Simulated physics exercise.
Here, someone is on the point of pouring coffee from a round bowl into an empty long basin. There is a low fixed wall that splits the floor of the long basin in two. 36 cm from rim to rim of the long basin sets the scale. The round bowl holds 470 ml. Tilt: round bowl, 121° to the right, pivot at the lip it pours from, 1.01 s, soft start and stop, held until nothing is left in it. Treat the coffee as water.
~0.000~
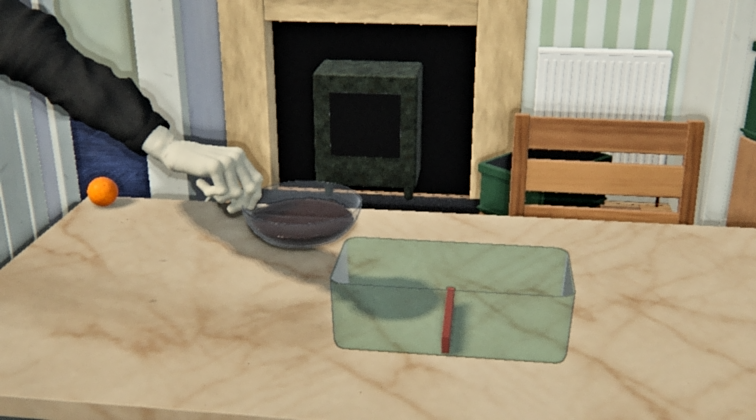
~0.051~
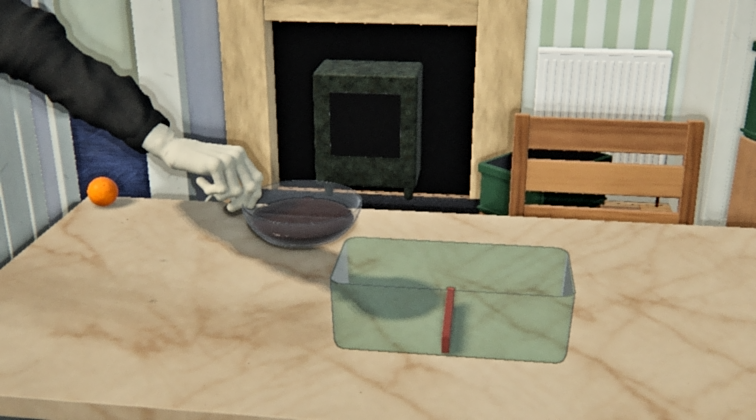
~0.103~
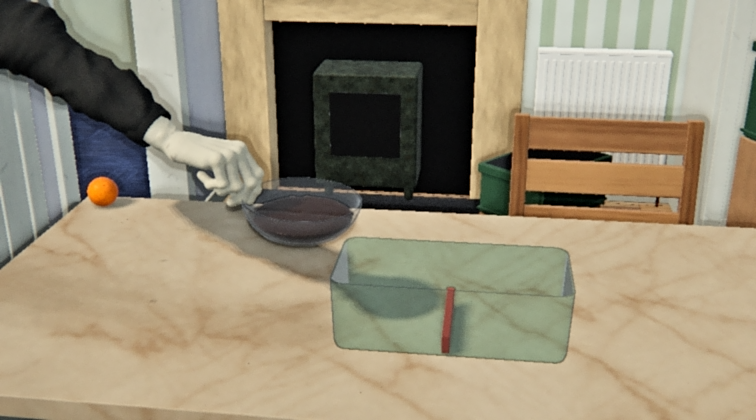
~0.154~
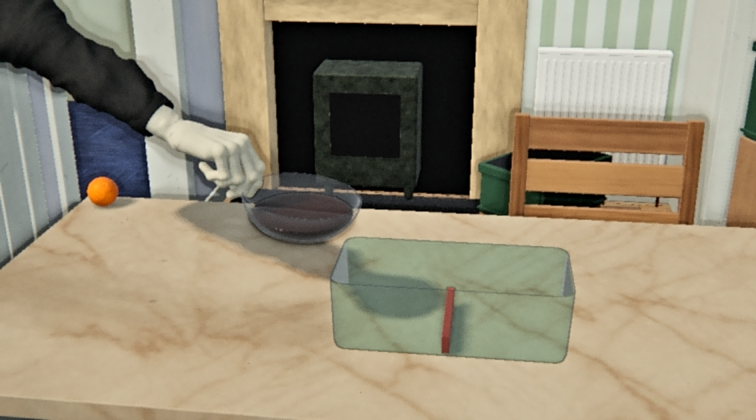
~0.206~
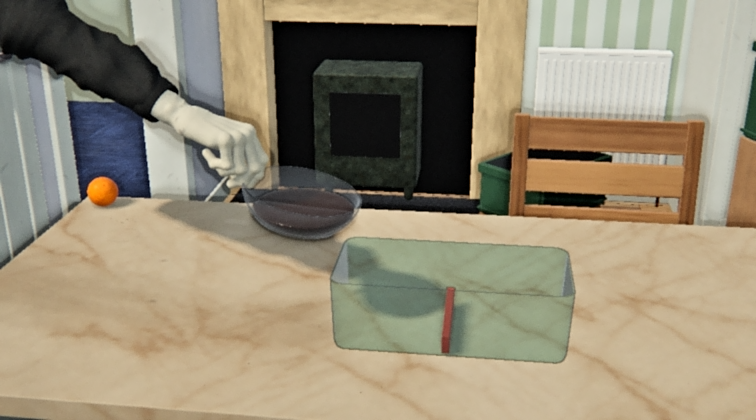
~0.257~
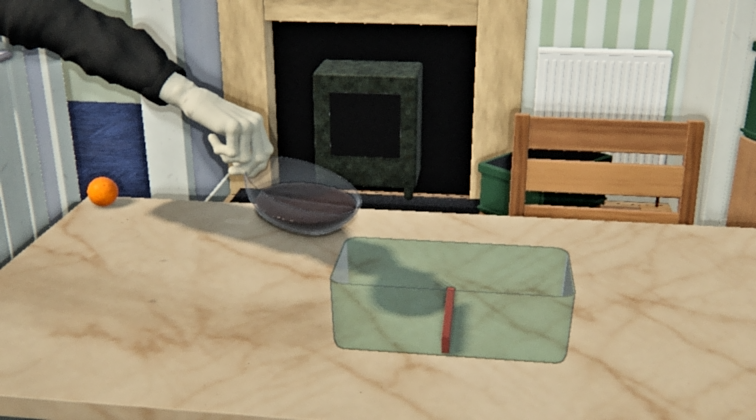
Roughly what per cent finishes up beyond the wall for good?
Roughly 10 per cent.
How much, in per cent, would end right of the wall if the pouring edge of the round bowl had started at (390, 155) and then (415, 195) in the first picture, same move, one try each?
Respectively about 80 and 85 percent.
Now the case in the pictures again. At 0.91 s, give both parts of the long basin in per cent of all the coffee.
90 on the left and 7 on the right, roughly.
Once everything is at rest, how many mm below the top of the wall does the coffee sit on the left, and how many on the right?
Left about 14 mm, while the right is about 28 mm.
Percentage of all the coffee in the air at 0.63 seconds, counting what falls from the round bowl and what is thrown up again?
About 56 per cent.
Then, 0.63 s in, the tilt is 84° and 16 per cent is still to pour, 29 is left of the wall and 0 right of it.
Then, 0.91 s in, the tilt is 118° and 0 per cent is still to pour, 89 is left of the wall and 7 right of it.
Then, 1.20 s in, the tilt is 121° and 0 per cent is still to pour, 88 is left of the wall and 10 right of it.
Then, 1.51 s in, the tilt is 121° and 0 per cent is still to pour, 88 is left of the wall and 10 right of it.
Finally, 87 per cent lies left of the wall, 10 right of it and 2 outside.
